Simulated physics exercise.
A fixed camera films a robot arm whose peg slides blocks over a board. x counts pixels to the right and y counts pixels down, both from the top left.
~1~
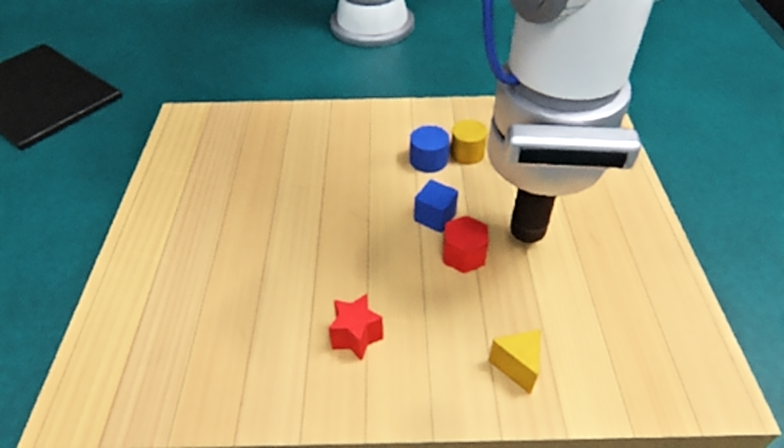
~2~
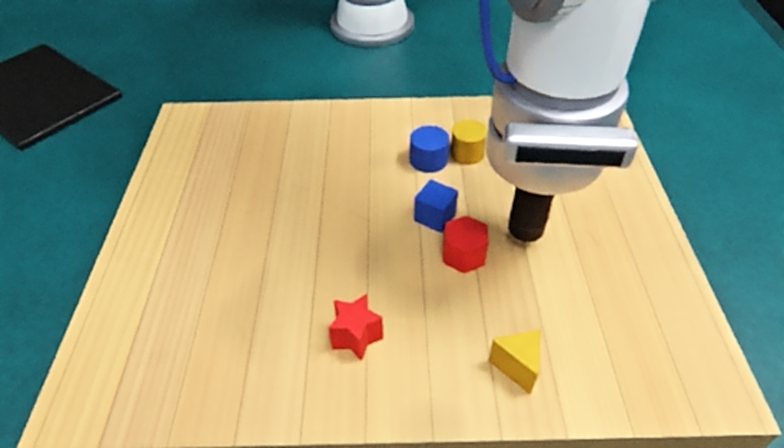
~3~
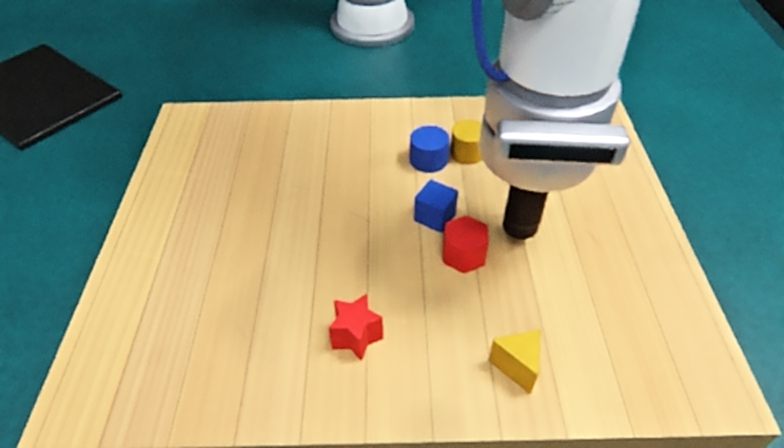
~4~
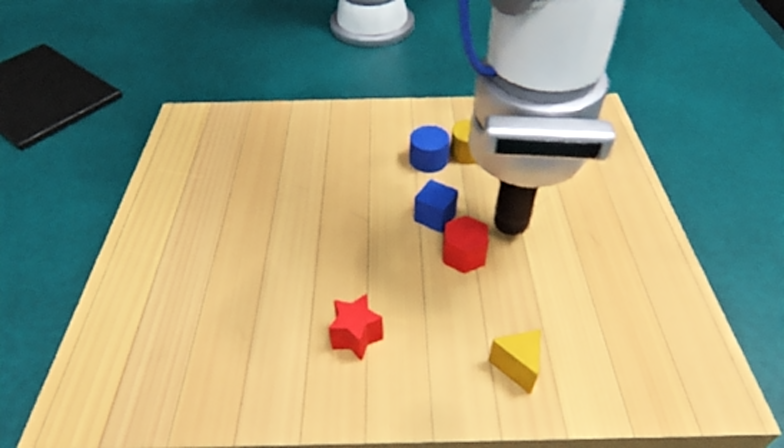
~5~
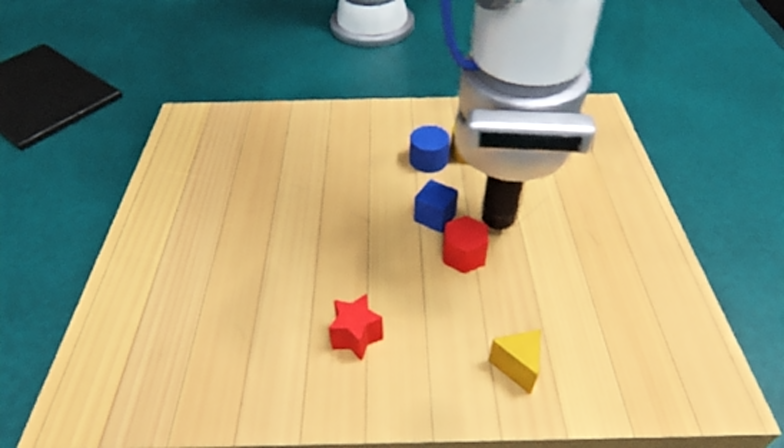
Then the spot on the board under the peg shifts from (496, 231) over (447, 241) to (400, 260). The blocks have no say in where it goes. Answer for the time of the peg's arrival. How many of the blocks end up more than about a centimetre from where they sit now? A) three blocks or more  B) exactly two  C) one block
C
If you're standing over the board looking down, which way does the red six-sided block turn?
The red six-sided block rotates counterclockwise.
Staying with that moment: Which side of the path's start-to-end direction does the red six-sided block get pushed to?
Its shift is leftward.
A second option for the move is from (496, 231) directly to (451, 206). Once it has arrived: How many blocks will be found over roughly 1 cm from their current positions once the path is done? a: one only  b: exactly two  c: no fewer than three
It's a.
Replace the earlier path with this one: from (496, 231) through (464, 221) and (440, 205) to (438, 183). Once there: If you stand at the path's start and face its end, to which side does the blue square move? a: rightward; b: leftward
b
On the path given first. One third of the way, peg at (464, 224); red six-sided block at (452, 242), turned 20° anticlockwise.
Two thirds of the way, peg at (431, 234); blue square at (431, 194), turned 25° clockwise; red six-sided block at (441, 254), turned 50° anticlockwise.
At the end, peg at (400, 247); red star-shaped block not moved; blue square at (431, 194), turned 25° clockwise; red six-sided block at (440, 257), turned 60° anticlockwise.
